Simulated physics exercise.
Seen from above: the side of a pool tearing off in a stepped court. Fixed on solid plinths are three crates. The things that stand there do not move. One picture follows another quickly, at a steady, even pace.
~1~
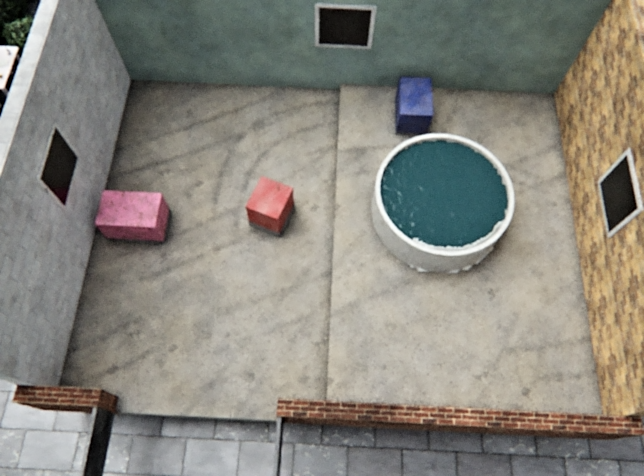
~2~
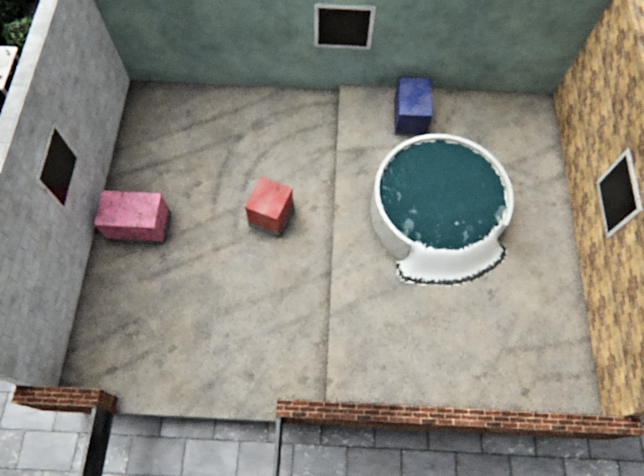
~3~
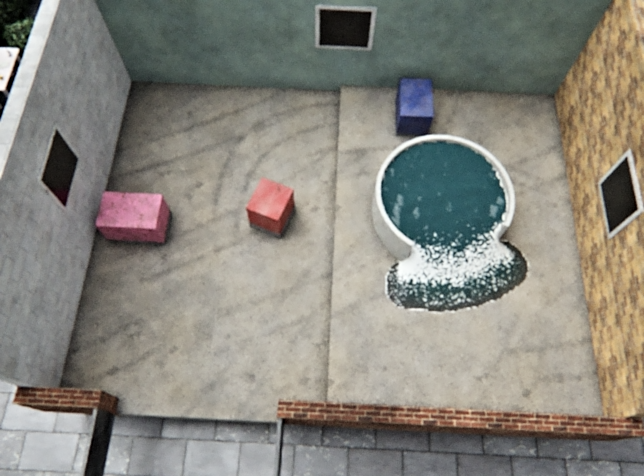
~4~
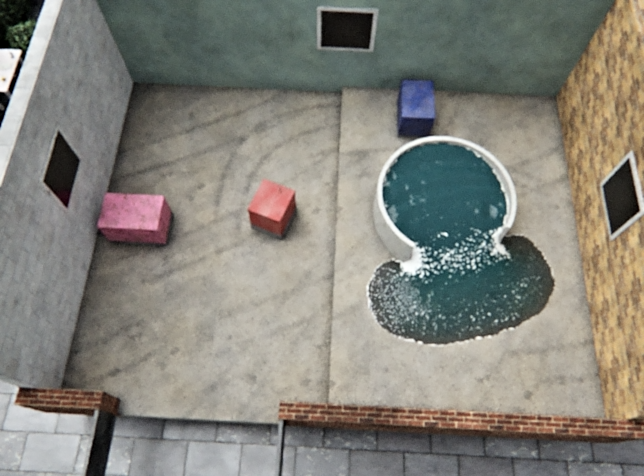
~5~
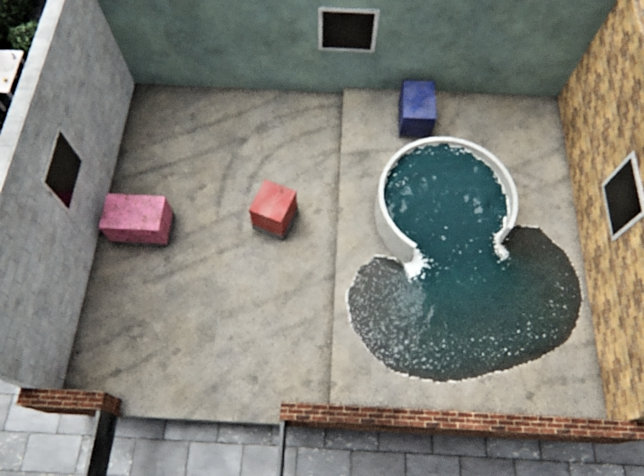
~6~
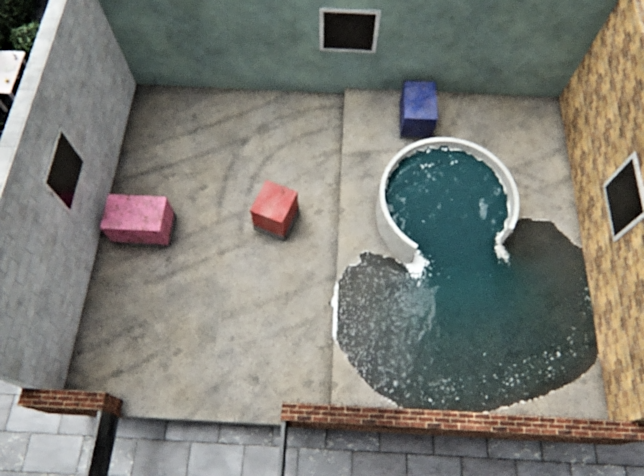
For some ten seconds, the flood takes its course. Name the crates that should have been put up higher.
Afterwards, the blue crate ends up wet; the pink crate ends up wet; the red crate ends up dry.
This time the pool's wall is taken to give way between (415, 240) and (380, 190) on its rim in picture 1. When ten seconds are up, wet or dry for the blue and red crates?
Within ten seconds the blue crate stays untouched and the red crate is drenched.
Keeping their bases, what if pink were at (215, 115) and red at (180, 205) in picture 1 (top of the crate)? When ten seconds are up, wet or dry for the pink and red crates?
Taking them in turn, pink is missed and red is missed.
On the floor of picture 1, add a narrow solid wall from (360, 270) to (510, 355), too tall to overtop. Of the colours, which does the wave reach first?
I'd go with the red crate.
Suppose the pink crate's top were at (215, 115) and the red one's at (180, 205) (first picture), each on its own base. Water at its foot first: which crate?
The red-painted one.
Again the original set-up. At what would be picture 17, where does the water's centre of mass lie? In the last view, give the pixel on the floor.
Estimate: (472, 310).
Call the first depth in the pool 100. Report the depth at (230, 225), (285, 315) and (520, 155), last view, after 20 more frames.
Respectively near 0, 4 and 0 per cent.
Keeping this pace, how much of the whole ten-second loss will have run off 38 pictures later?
That comes to 40 per cent, as I work it out.
A moment on, water covers 25 % of the floor; the blue crate not reached, the pink crate not reached, the red crate not reached.
Next, water covers 25 % of the floor; the blue crate not reached, the pink crate not reached, the red crate not reached.
Then, water covers 40 % of the floor; the blue crate not reached, the pink crate not reached, the red crate not reached.
Later, water covers 65 % of the floor; the blue crate water round its plinth, the pink crate water round its plinth, the red crate water round its plinth.
In the end, water covers 90 % of the floor; the blue crate was topped, the pink crate was topped, the red crate stayed above the water.
